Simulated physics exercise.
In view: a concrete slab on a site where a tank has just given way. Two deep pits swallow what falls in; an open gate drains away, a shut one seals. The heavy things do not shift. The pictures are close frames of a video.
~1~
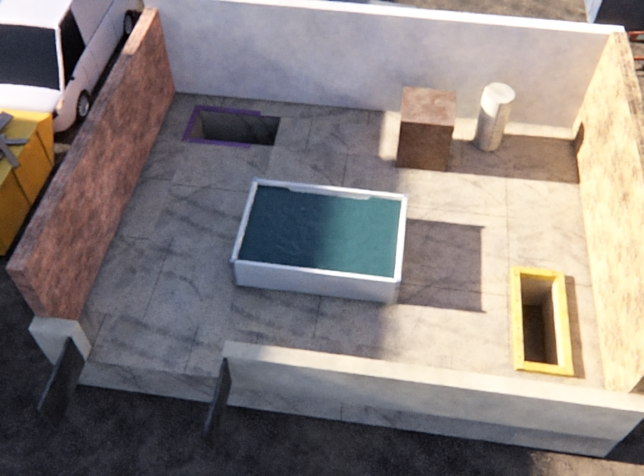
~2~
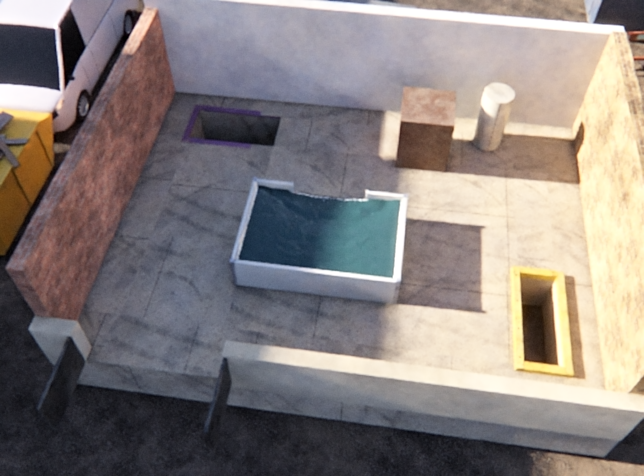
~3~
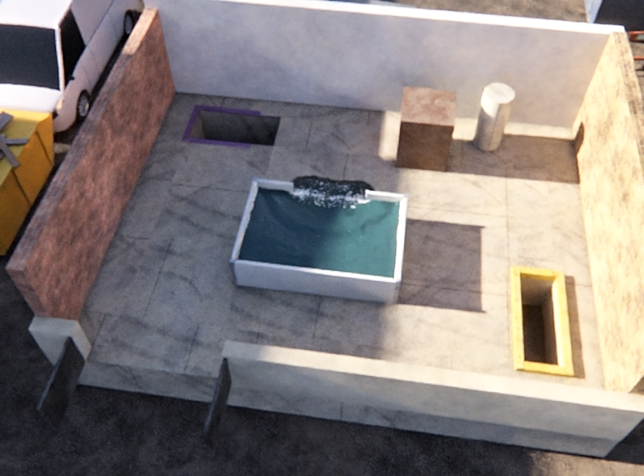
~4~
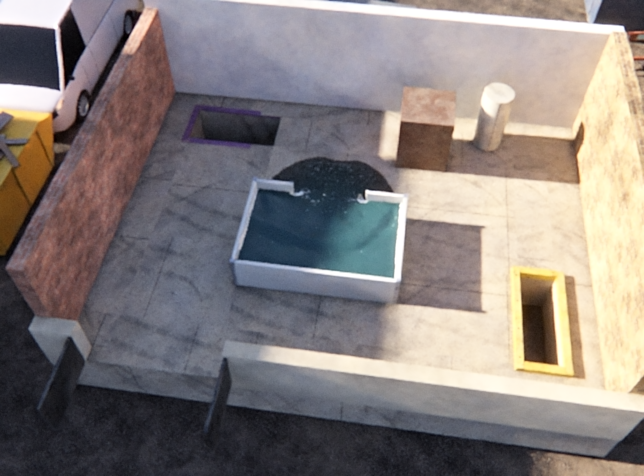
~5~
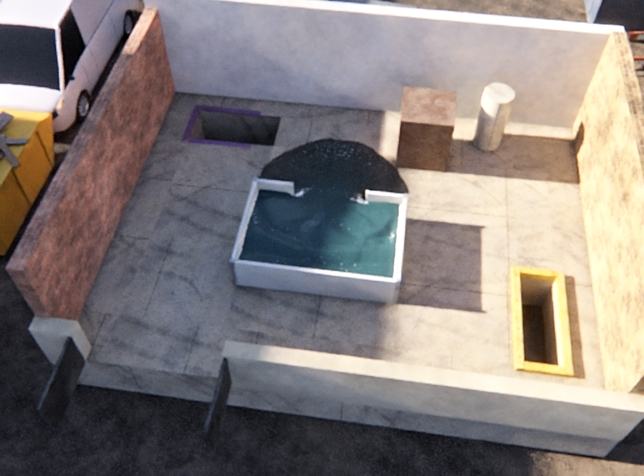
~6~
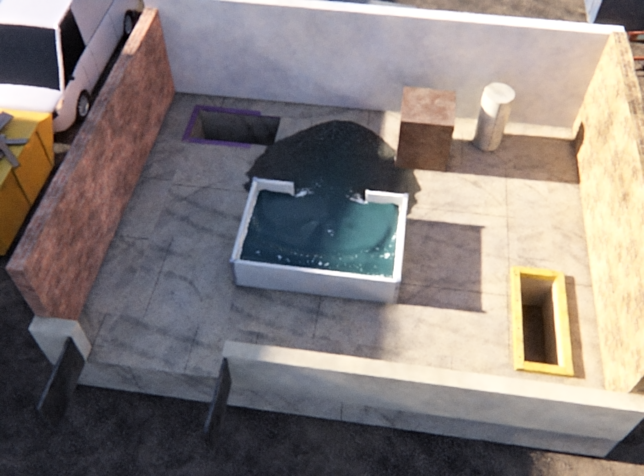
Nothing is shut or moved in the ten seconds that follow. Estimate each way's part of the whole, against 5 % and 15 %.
The gate takes under 5 %; the yellow pit takes under 5 %; the purple pit takes over 15 %.
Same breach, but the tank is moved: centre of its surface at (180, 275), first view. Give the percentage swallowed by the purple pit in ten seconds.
Per cent: Purple 55.
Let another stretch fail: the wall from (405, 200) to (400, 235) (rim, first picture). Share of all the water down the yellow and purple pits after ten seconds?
Parts in a hundred: Yellow 4, purple 4.
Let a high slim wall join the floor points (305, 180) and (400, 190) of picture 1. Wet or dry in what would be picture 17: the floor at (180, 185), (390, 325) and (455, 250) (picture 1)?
In that order: Wet, free of water, wet.
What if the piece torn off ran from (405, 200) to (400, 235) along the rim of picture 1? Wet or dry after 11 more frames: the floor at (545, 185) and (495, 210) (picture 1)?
In turn: Covered, wet.
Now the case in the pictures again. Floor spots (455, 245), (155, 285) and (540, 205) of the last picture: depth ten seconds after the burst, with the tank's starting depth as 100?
Roughly 6, 2 and 8 per cent, in turn.
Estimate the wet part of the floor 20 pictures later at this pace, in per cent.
Some 30 per cent.
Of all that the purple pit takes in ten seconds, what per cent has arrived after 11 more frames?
Some 10 per cent.
A moment on, water covers 15 % of the floor; the gate 0 %, the yellow pit 0 %, the purple pit 1 %.
Next, water covers 25 % of the floor; the gate 0 %, the yellow pit 0 %, the purple pit 4 %.
Then, water covers 30 % of the floor; the gate 0 %, the yellow pit 0 %, the purple pit 13 %.
Later, water covers 55 % of the floor; the gate 0 %, the yellow pit 0 %, the purple pit 28 %.
In the end, water covers 75 % of the floor; the gate 0 %, the yellow pit 0 %, the purple pit 42 %.
